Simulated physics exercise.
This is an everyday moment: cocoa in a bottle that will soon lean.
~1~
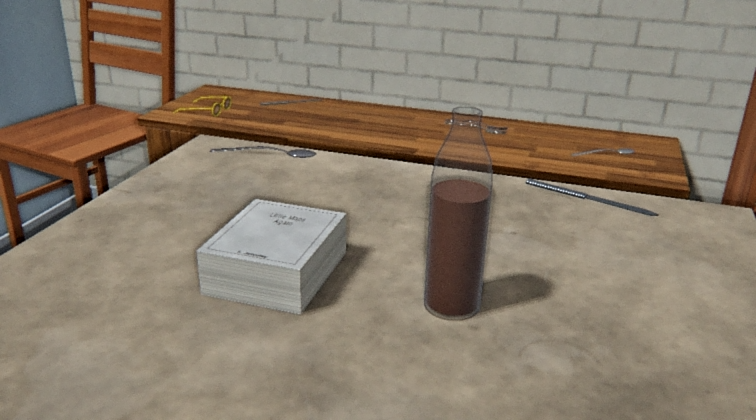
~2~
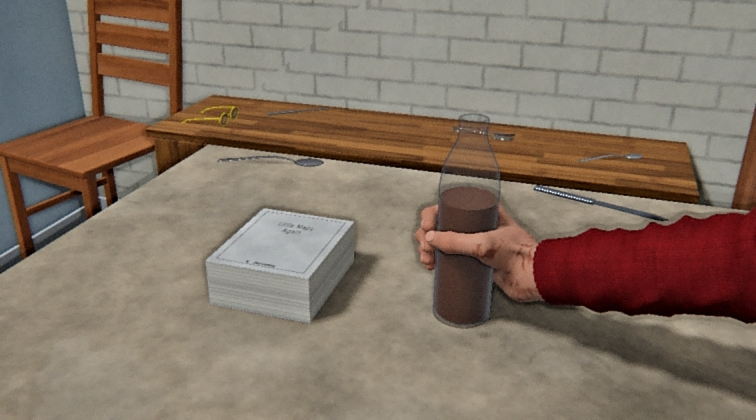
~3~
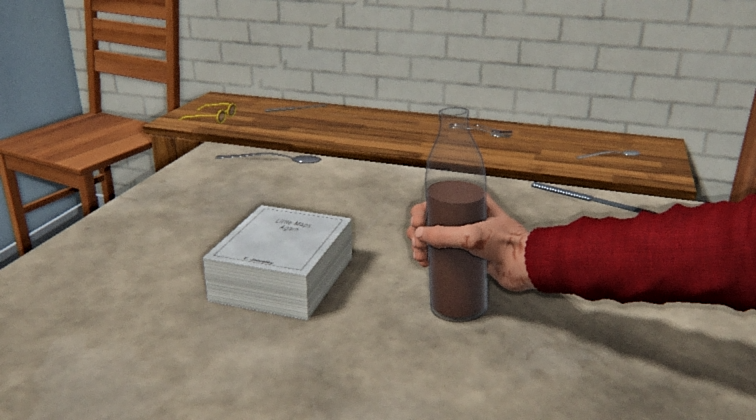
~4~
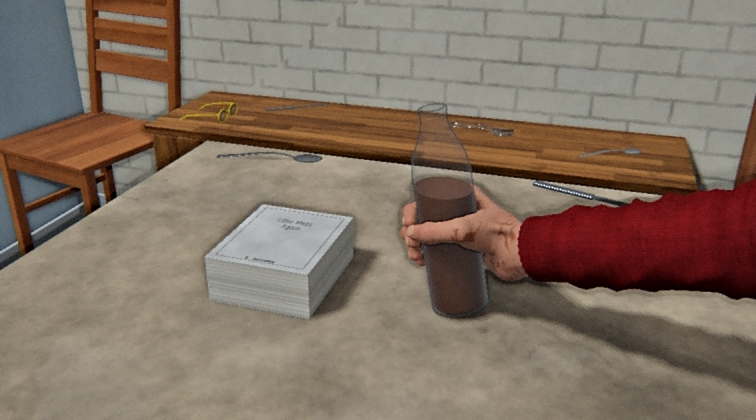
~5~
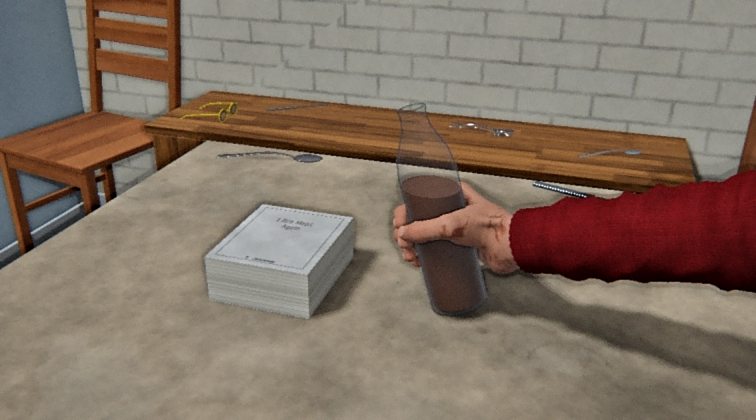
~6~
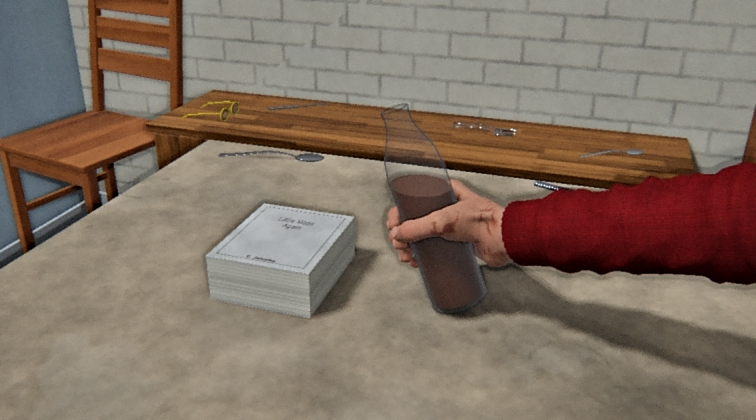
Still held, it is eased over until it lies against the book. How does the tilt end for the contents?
It ends with nothing lost.
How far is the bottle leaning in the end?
It finishes leaning roughly 65 degrees from upright.
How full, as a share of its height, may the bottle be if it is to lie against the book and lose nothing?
Max fill: Approx. 85 in a hundred.
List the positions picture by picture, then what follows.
In the first frame, it stands upright; bottle (460, 211) about two thirds full.
The second frame shows a hand takes hold; bottle about two thirds full, surface at (469, 199); book (285, 262).
In the third frame, the top moves towards the book; bottle (456, 212) about two thirds full.
The fourth frame shows on the way over; bottle about two thirds full, surface at (444, 189); book (285, 258).
In the fifth frame, it is leaning; bottle (436, 207) about two thirds full.
The sixth frame shows tipping on its foot; bottle (427, 206) tipped 20°; book (286, 257).
Soon after, the bottle leans by about 40°; nothing has left it.
Later, the bottle leans by about 60°; nothing has left it.
In the end, the bottle leans by about 65°, against the book; nothing has left it.
